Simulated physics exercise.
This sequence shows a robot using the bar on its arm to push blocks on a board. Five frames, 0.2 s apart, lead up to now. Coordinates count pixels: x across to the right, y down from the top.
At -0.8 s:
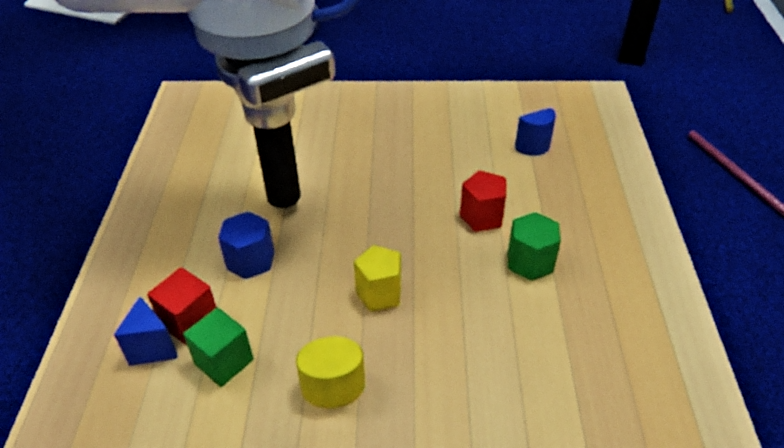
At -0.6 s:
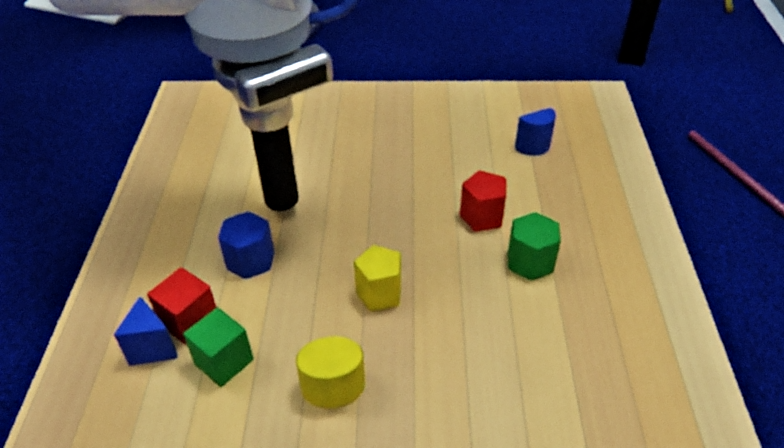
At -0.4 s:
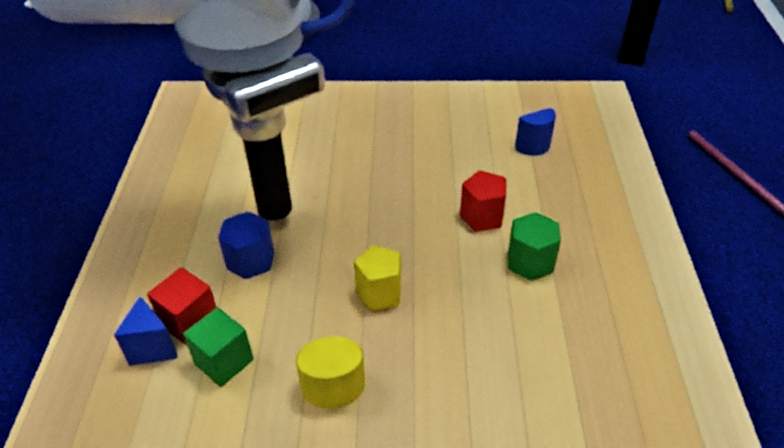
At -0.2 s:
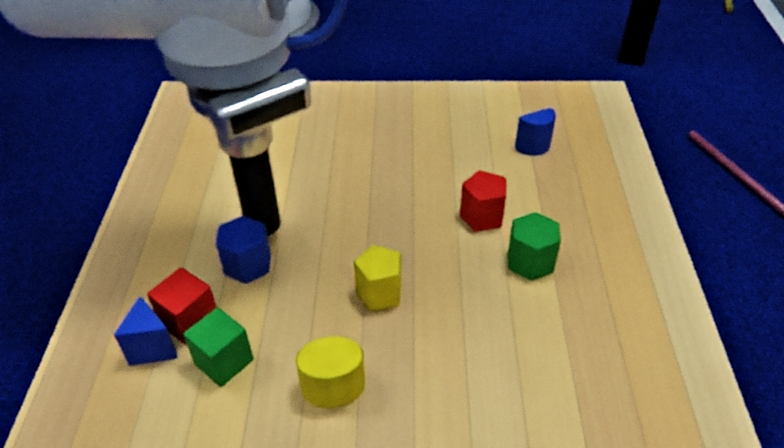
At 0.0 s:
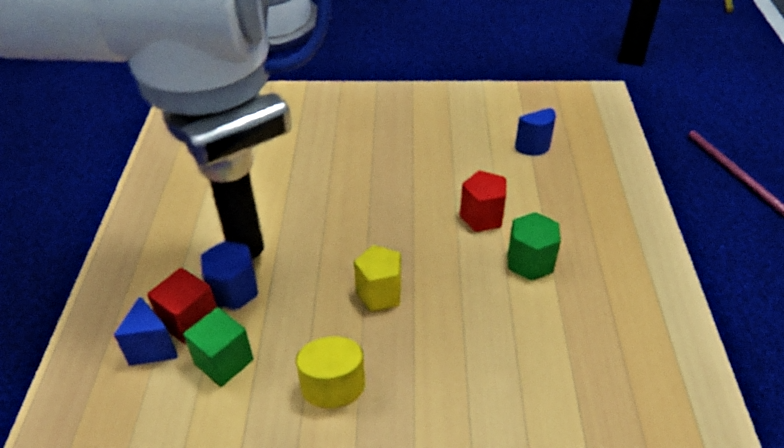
Robot arm with a black bar moving down and left, pushing a blue block toward the red one on a wooden board.
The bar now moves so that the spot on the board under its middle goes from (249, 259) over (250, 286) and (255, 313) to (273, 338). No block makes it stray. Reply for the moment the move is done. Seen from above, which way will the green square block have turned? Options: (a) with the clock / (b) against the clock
Letter b.
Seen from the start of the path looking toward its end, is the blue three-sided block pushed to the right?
Yes, I think so.
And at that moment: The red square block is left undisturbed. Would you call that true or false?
False
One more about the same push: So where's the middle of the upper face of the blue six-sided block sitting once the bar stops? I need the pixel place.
Most likely (211, 319).
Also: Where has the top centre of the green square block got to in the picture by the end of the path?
Top centre: (204, 361).
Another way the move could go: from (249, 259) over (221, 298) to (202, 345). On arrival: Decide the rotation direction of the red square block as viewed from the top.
From the top, the block rotates clockwise.
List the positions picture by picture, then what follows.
In the first frame, lower end of the bar (284, 197), tops of blocks, blue three-sided block (140, 319), red square block (178, 289), green square block (214, 331), blue six-sided block (243, 228).
In the second frame, bar (282, 200), blocks as before.
In the third frame, bar (275, 209), blocks as before.
In the fourth frame, bar (263, 225), blue six-sided block (240, 233).
In the fifth frame, bar (246, 248), blue three-sided block (140, 319), red square block (178, 289), green square block (214, 331), blue six-sided block (225, 259).
What follows on the original path. Halfway along, bar (249, 290); blue three-sided block (121, 325), turned 25° clockwise; red square block (161, 311), turned 35° clockwise; green square block (209, 350), turned 15° anticlockwise; blue six-sided block (215, 301), turned 25° clockwise.
At the end, bar (271, 328); blue three-sided block (116, 326), turned 30° clockwise; red square block (157, 315), turned 45° clockwise; green square block (204, 361), turned 35° anticlockwise; blue six-sided block (211, 319), turned 50° clockwise.
